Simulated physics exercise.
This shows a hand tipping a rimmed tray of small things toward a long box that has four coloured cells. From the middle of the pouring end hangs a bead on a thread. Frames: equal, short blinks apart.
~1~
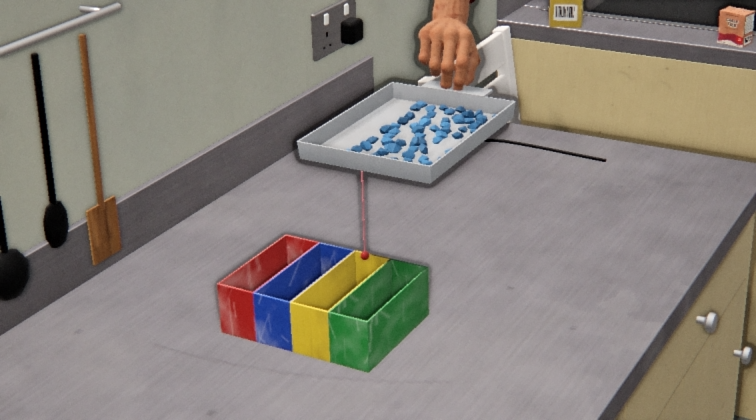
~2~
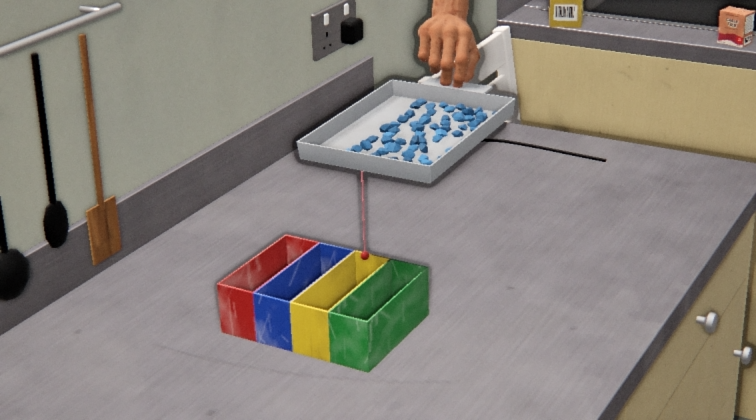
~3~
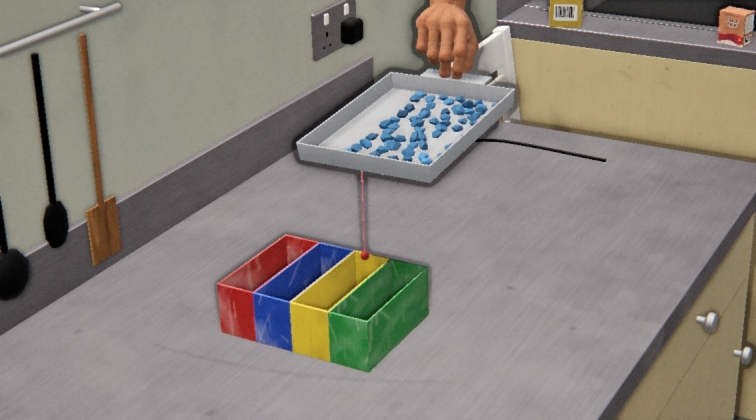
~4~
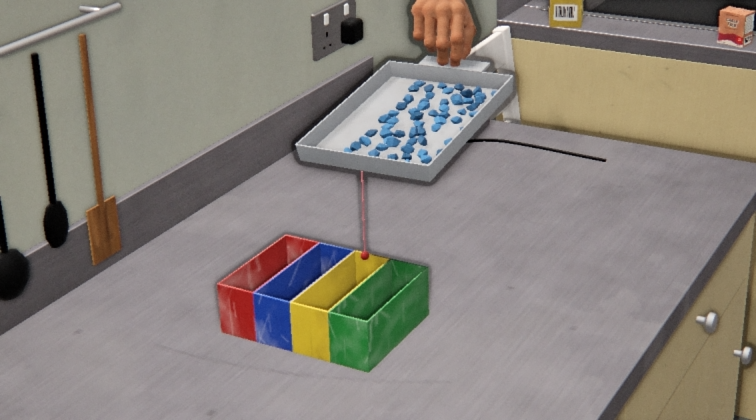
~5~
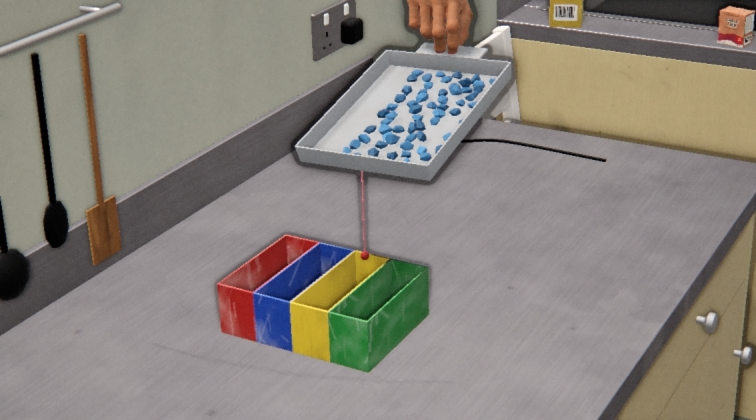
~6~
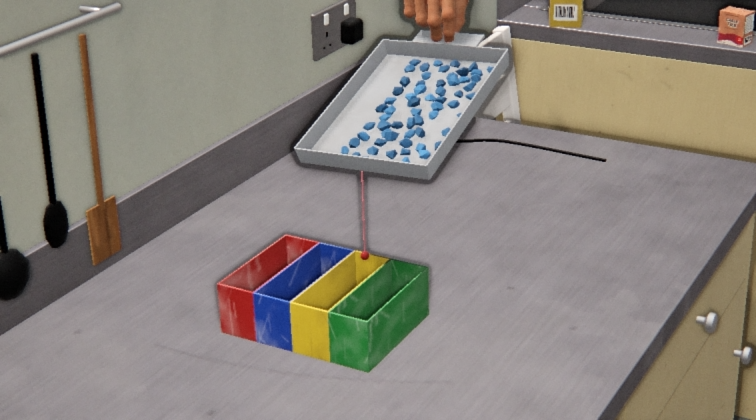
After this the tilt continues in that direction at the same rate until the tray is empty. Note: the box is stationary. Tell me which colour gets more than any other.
The blue one gets the most.
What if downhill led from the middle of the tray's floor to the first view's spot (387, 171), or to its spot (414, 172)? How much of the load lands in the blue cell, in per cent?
In order: About 0, then 0 percent.
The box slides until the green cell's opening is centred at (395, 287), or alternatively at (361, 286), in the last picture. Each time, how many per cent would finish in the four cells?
The first yields 90 per cent and the second 90 per cent.
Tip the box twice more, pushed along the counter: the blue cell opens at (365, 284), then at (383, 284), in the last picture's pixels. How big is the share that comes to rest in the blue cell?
I'd say about 20 percent, followed by about 20 percent.
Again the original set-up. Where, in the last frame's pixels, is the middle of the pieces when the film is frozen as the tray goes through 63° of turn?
I'd mark it close to (349, 150).
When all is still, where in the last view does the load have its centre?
It settles centred around (309, 323).
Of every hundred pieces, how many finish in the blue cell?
Roughly 50 in a hundred.
Shortly afterwards, tray tipped steeply; all but a few on the tray; only a few falling or outside the box.
Next, tray tipped past a quarter turn; near half on the tray; near a quarter in the blue cell; a little in the yellow cell; a little in the red cell; a little falling or outside the box.
Some moments later, tray tipped past a quarter turn; near half in the blue cell; near a quarter in the yellow cell; a little in the green cell; a little in the red cell; a little falling or outside the box.
In the end, tray tipped past a quarter turn; near half in the blue cell; near a quarter in the yellow cell; a little in the green cell; a little in the red cell; a little outside the box.
